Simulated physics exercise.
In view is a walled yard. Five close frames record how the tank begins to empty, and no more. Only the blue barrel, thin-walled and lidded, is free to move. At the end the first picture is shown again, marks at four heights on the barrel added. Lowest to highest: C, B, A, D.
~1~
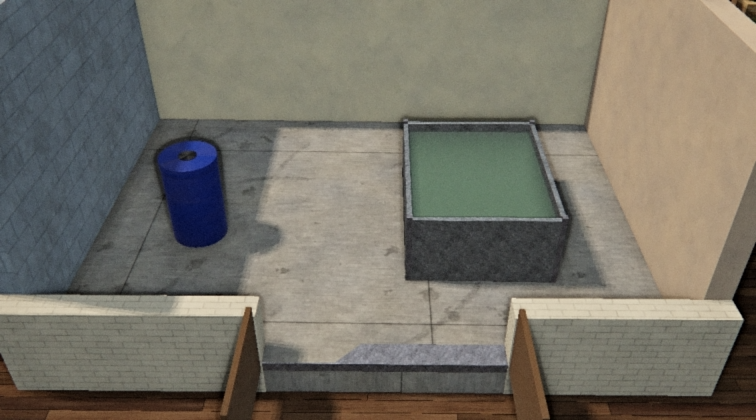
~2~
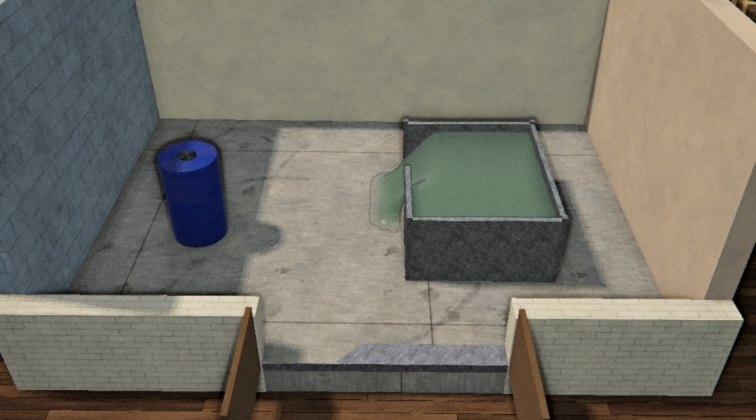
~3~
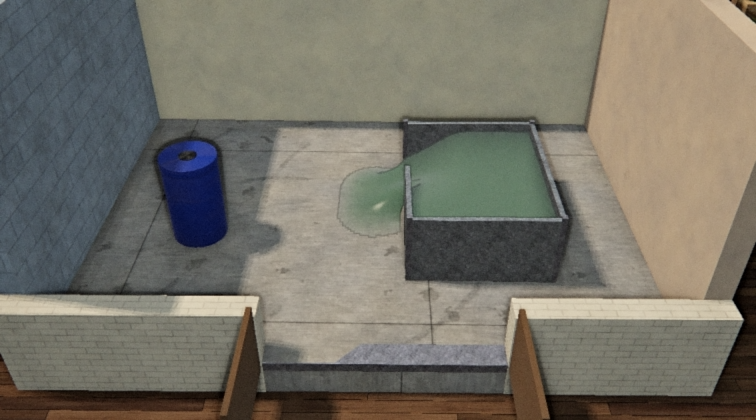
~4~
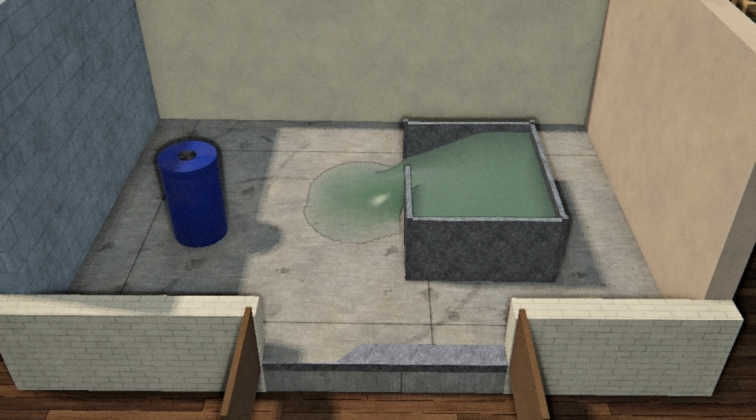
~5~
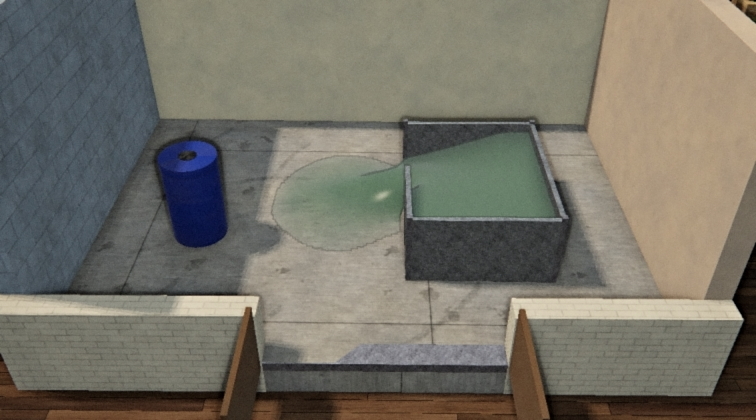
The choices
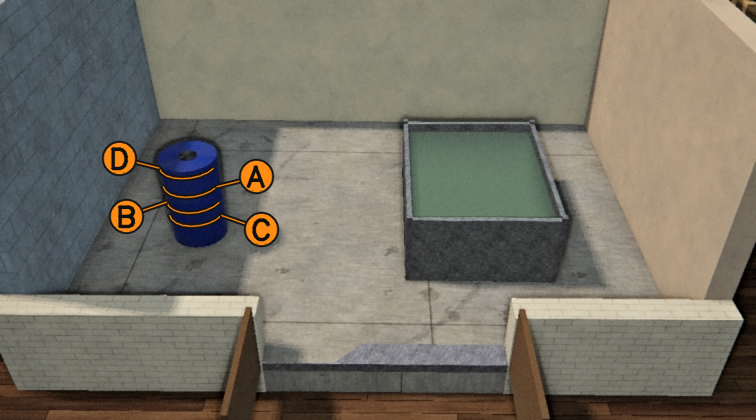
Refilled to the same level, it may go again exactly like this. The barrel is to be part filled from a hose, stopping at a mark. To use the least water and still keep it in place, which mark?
Go for C.
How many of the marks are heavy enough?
All of them.
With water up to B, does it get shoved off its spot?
No.
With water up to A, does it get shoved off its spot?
No, not at all.
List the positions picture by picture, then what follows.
The first frame shows lid of the blue barrel at (187, 156); tank full, its middle at (476, 172); open gate at (385, 302).
In the second frame, water covers 2 % of the ground, mostly out of sight from here.
In the third frame, 4 % of the ground under water, its edge towards the barrel at (346, 209).
In the fourth frame, 7 % of the ground under water, its edge towards the barrel at (316, 219).
The fifth frame shows lid of the blue barrel at (187, 156); 10 % of the ground under water, its edge towards the barrel at (286, 223).
In orange, A at (185, 197); B at (188, 213); C at (191, 226); D at (181, 178); from the bottom up C, B, A, D.
Choosing A, it does not move.
Choosing B, it does not move.
Choosing C, it does not move.
Choosing D, it does not move.
